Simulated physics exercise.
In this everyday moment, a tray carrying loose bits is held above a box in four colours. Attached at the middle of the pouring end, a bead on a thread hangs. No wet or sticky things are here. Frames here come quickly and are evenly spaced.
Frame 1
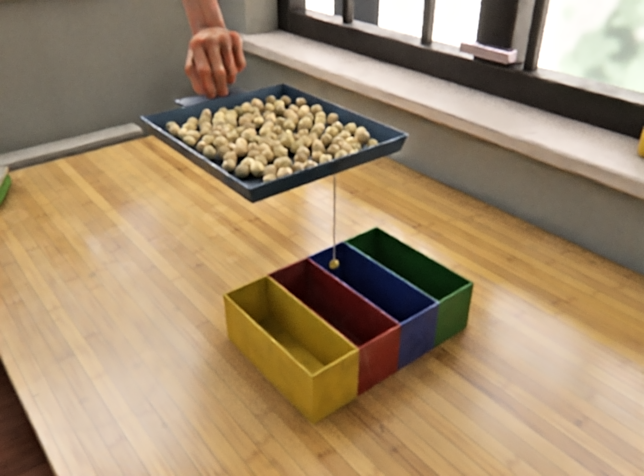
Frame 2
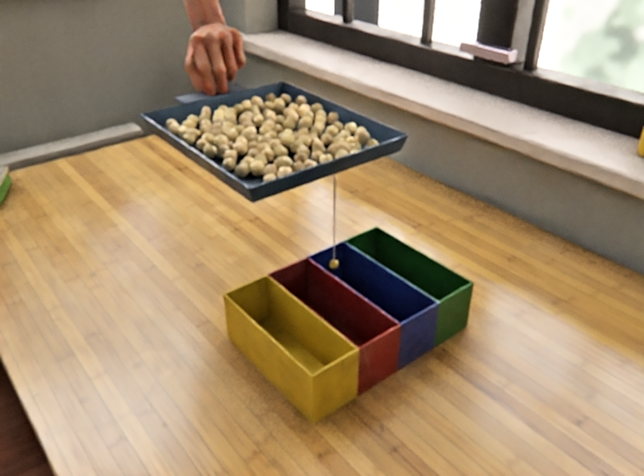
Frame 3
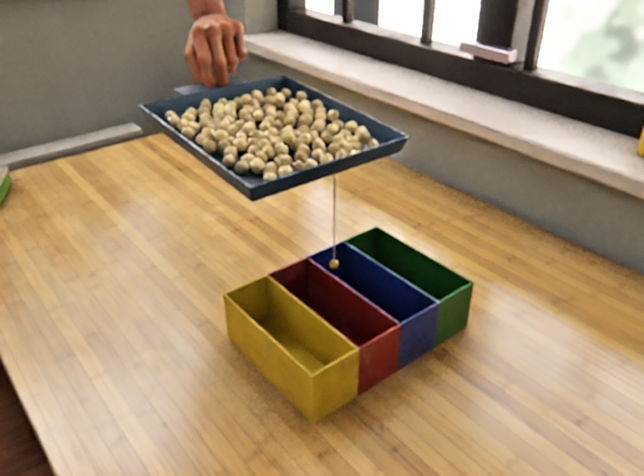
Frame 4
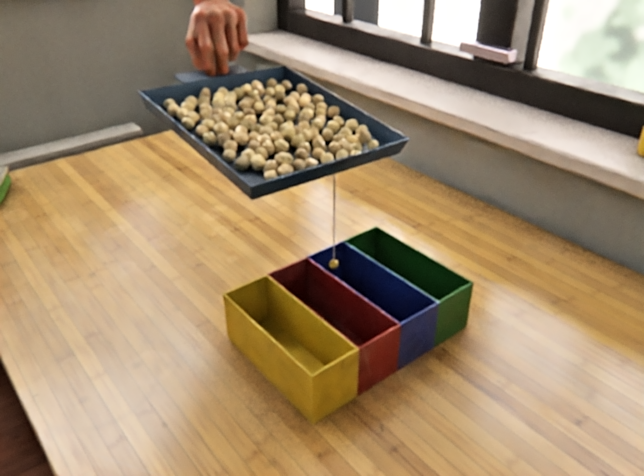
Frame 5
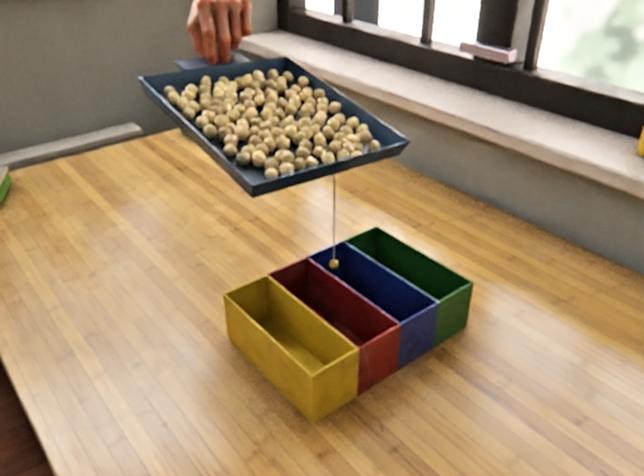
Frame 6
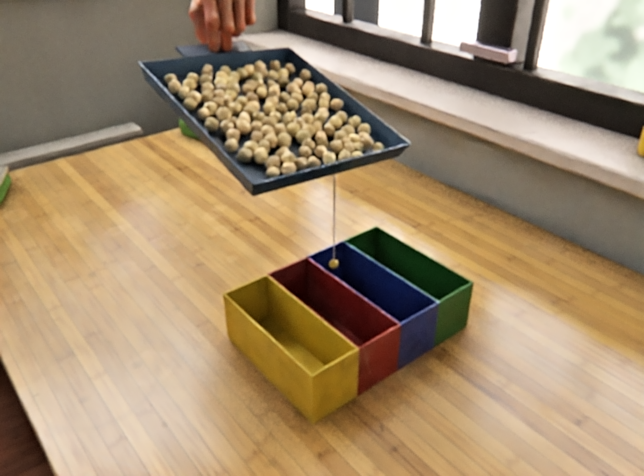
A hand raising the back of a blue tray of macadamia nuts, gradually tilting it above a four-coloured box on a table.
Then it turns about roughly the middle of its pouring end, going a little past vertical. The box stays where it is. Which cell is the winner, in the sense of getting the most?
Winner: Green.
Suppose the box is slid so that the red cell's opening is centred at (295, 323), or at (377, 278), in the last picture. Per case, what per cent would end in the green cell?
In the first position around 30 percent, in the second around 10 percent.
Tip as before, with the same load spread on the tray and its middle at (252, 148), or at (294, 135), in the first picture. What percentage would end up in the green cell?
You'd get about 30 per cent first and about 40 per cent second.
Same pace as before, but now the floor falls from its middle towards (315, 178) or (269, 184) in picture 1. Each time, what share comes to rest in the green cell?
Shares: About 10 in a hundred, then about 0 in a hundred.
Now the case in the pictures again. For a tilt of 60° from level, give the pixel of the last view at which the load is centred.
The middle of the pieces sits at roughly (333, 105).
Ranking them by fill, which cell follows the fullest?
Runner-up: The blue one.
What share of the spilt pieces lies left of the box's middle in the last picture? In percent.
0 per cent or thereabouts.
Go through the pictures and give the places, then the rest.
The first frame shows corners of the pouring end near (251, 185) and (401, 134), level; middle of the load near (266, 134), macadamia nuts; bead on its thread near (334, 265); yellow cell near (335, 382); red cell near (379, 356); blue cell near (418, 332); green cell near (454, 311).
The second frame shows corners of the pouring end near (251, 184) and (401, 134), level; middle of the load near (266, 132).
The third frame shows corners of the pouring end near (252, 183) and (402, 136), tipped barely, lowest at the right corner; middle of the load near (266, 128).
The fourth frame shows corners of the pouring end near (253, 182) and (402, 138), tipped a little, lowest at the right corner; middle of the load near (266, 122).
The fifth frame shows corners of the pouring end near (254, 180) and (403, 140), tipped a little, lowest at the right corner; middle of the load near (267, 116).
The sixth frame shows corners of the pouring end near (256, 179) and (404, 142), tipped clearly, lowest at the right corner; middle of the load near (269, 110); yellow cell near (335, 381); red cell near (378, 355); blue cell near (418, 332); green cell near (453, 310).
Shortly afterwards, tray tipped steeply; the whole lot on the tray.
Next, tray tipped right over; near two thirds on the tray; only a few in the green cell; near a quarter falling or outside the box.
Some moments later, tray tipped past a quarter turn; near half in the green cell; near a quarter in the blue cell; a little in the red cell; only a few in the yellow cell; a little falling or outside the box.
In the end, tray tipped past a quarter turn; near half in the green cell; near a quarter in the blue cell; a little in the red cell; only a few in the yellow cell; a little outside the box.
